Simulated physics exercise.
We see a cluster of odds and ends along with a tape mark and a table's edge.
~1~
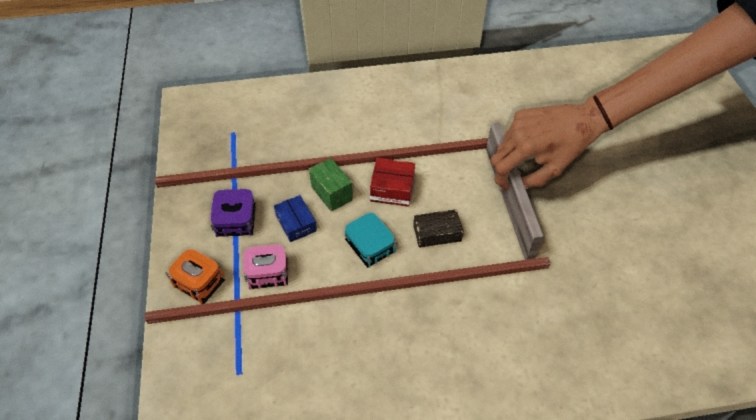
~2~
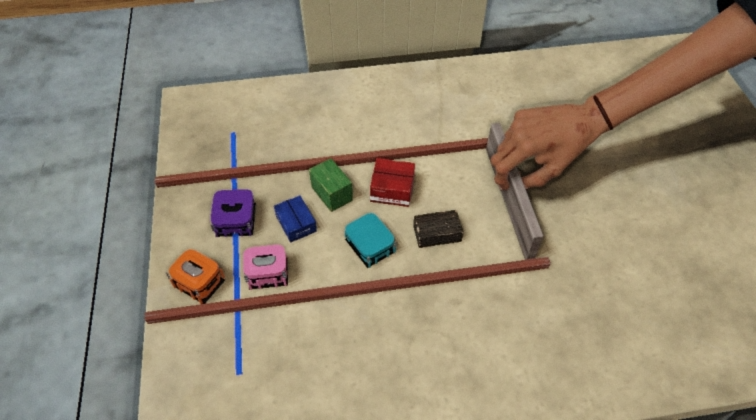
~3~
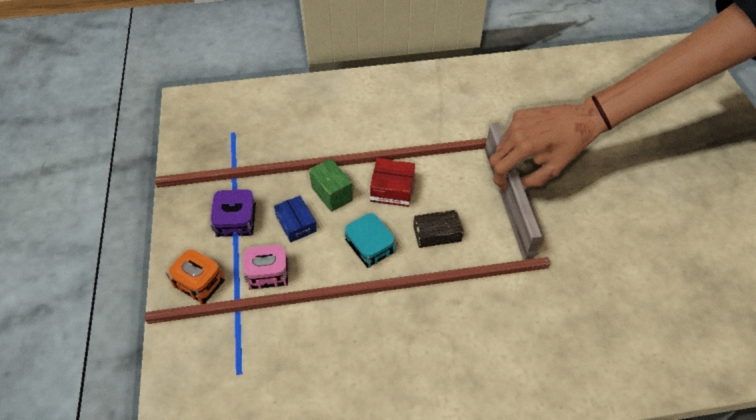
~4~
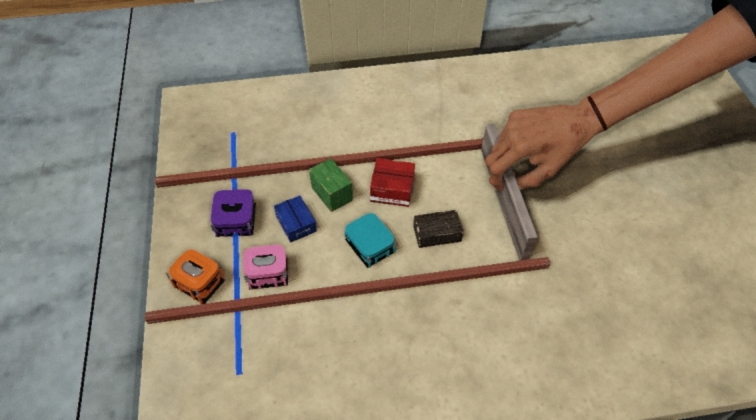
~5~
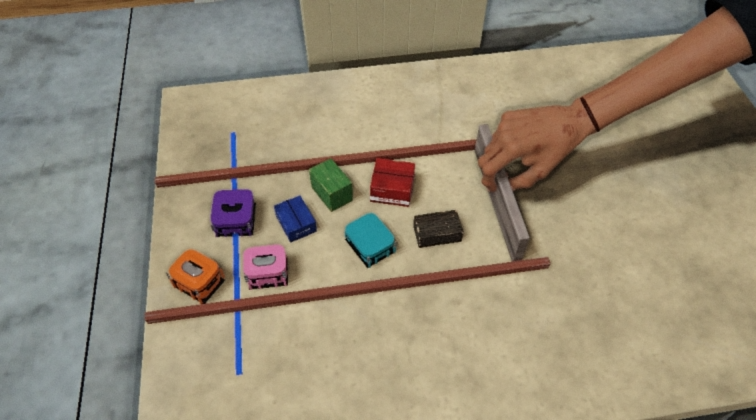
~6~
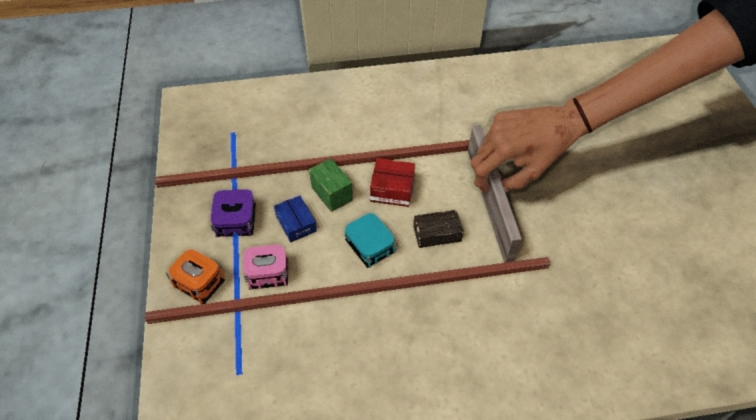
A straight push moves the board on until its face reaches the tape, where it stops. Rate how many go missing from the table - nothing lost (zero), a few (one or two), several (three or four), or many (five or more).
Several, three or four.
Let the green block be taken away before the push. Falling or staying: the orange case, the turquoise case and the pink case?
As for the orange case, it drops; the turquoise case holds; and the pink case drops.
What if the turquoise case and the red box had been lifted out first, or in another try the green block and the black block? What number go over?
Result: 1 in the first case, with 1 in the second.
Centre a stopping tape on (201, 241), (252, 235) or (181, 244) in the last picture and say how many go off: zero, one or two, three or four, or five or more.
Results per position - more than four / just one or two / at least five.
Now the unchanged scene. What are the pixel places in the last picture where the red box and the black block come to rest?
In the last picture, roughly (213, 209) and (212, 258).
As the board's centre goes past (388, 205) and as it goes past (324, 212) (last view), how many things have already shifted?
Respectively 4 and 8.
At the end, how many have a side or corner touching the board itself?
Count: 2.
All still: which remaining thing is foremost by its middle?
Blue box.
A little later, none off yet; orange case at rest near (196, 276); purple case at rest near (234, 213); pink case at rest near (266, 267).
When it is over, the number that fall off is three or four; down, pink case, purple case and orange case.
